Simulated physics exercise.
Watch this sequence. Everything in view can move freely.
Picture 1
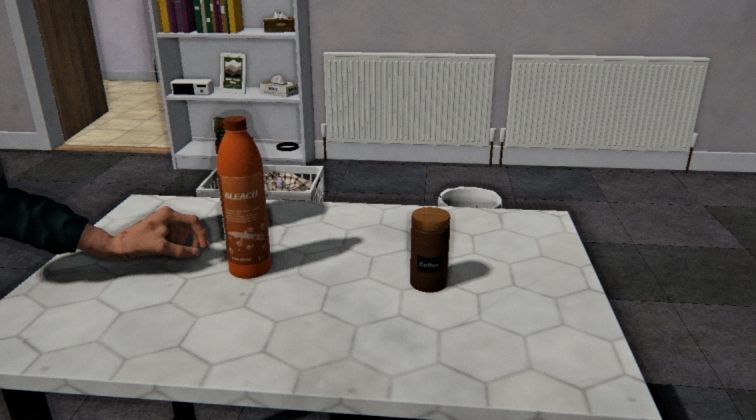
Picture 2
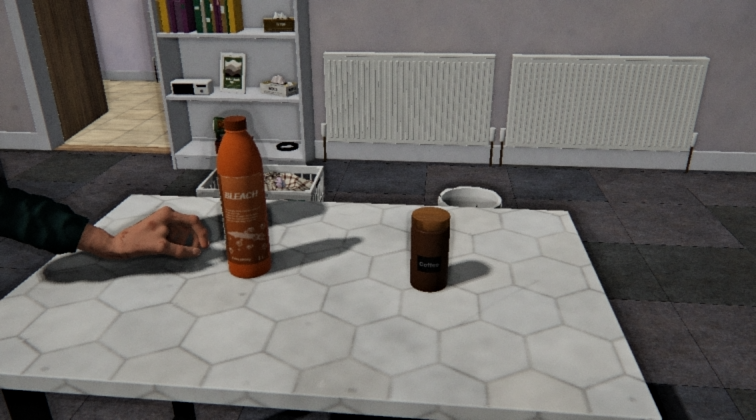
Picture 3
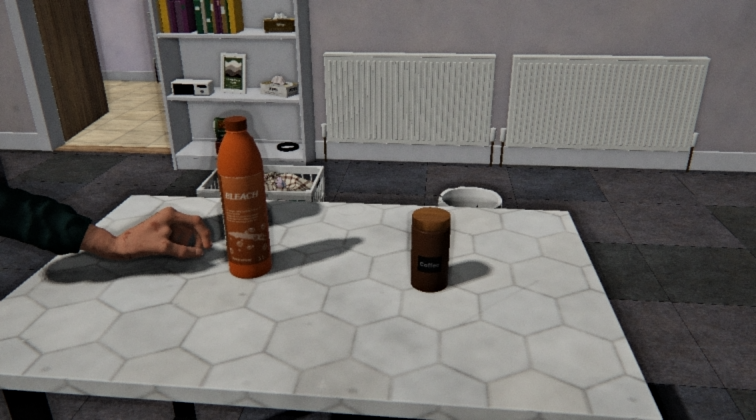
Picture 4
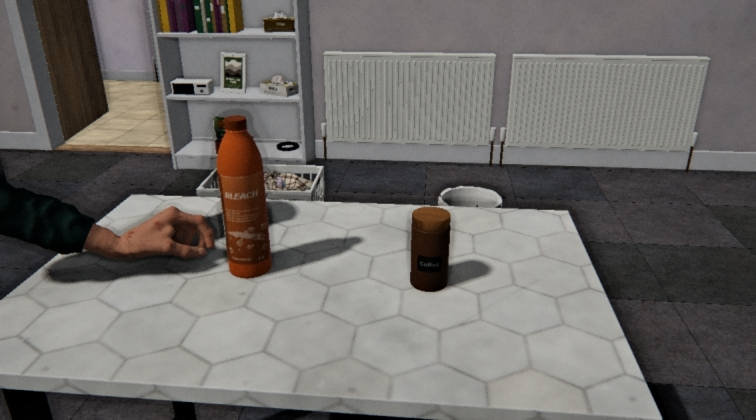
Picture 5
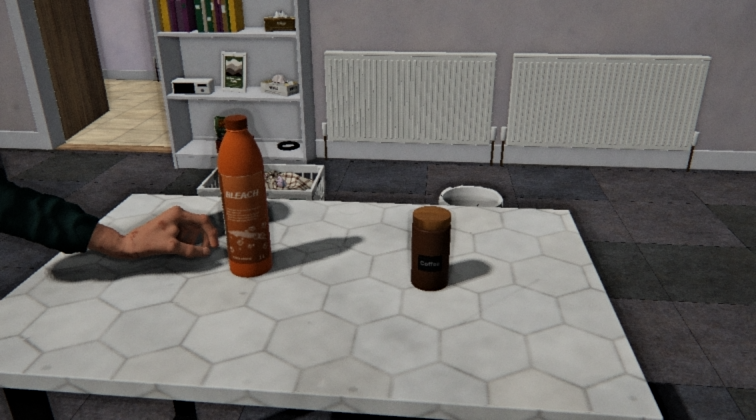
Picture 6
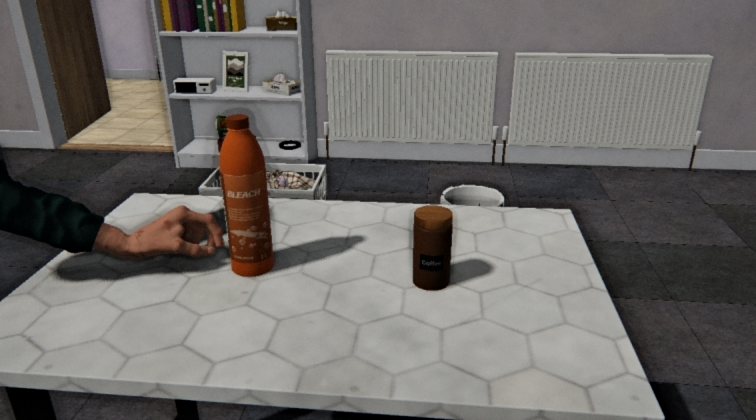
A hand reaching in from the left moved slightly right toward an orange bleach bottle, which barely shifted, while a small brown jar stayed put on the white table with hexagonal tiles.
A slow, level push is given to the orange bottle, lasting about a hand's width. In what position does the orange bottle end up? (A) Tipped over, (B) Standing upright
Standing upright (B).
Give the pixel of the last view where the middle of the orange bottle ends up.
The object ends up somewhere near (312, 199).
Then, 0.60 s after the last picture, orange bottle slid a little near (260, 197).
Then, 1.10 s after the last picture, orange bottle slid about its own width near (283, 198).
Then, 1.60 s after the last picture, orange bottle slid about its own width near (305, 198).
At rest, moved from the start, orange bottle. Seen from the same camera at the end, orange bottle near (313, 199).
